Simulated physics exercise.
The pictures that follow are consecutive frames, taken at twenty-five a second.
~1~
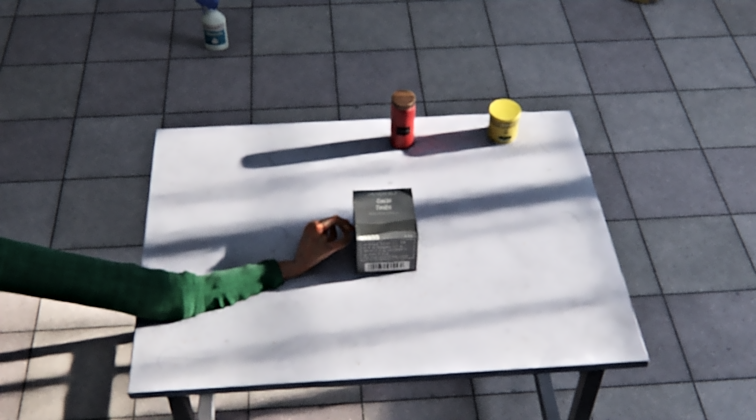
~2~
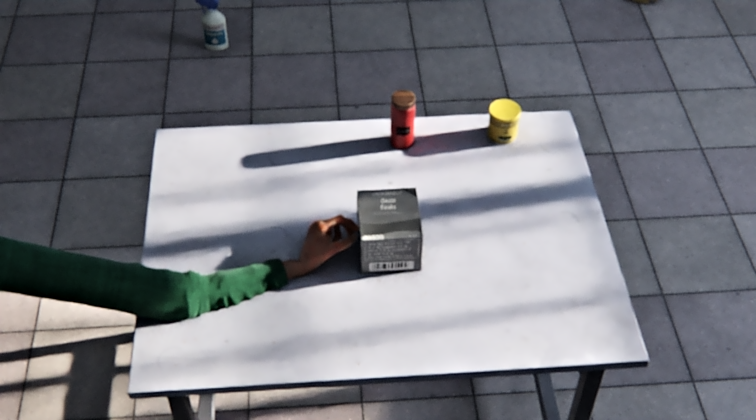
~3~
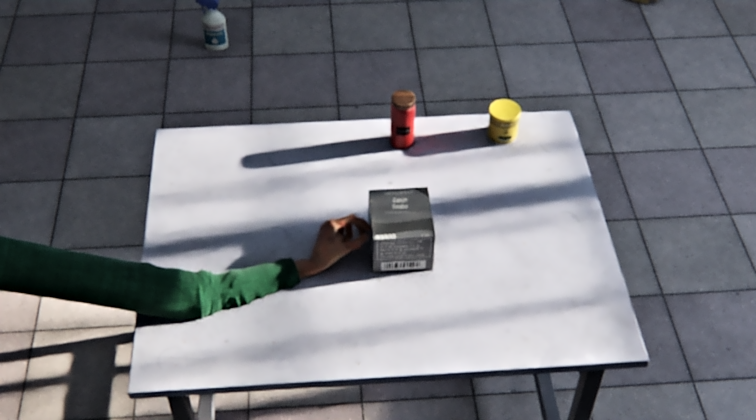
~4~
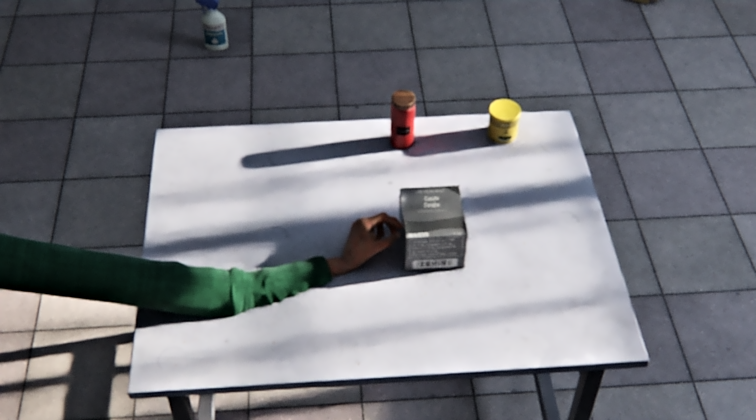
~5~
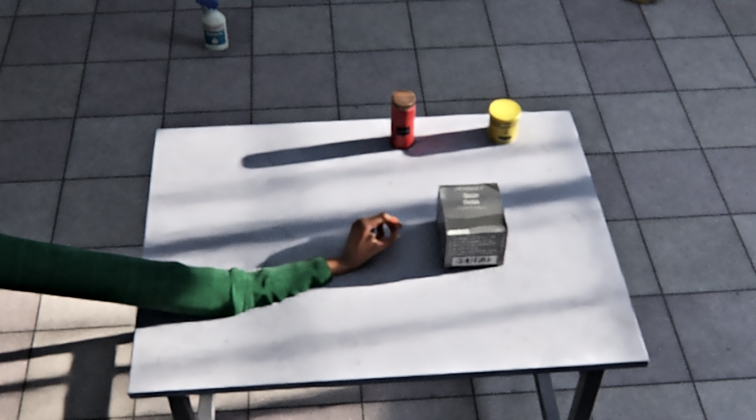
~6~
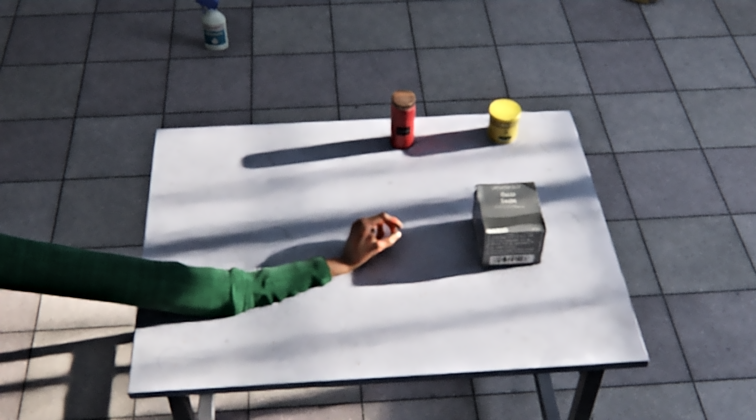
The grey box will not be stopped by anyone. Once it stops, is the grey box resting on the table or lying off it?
Looks like it ends up off the table, then.
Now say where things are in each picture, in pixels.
The first frame shows under the hand; grey box (385, 230).
The second frame shows under the hand; grey box (389, 230).
The third frame shows under the hand; grey box (401, 229).
The fourth frame shows grey box (432, 228).
The fifth frame shows grey box (471, 225) slid a little.
The sixth frame shows grey box (508, 224) slid about its own width.
Then, 0.20 s after the last picture, grey box now off the table.
Then, 0.50 s after the last picture, things are still on the move.
By the end, off the table, grey box.
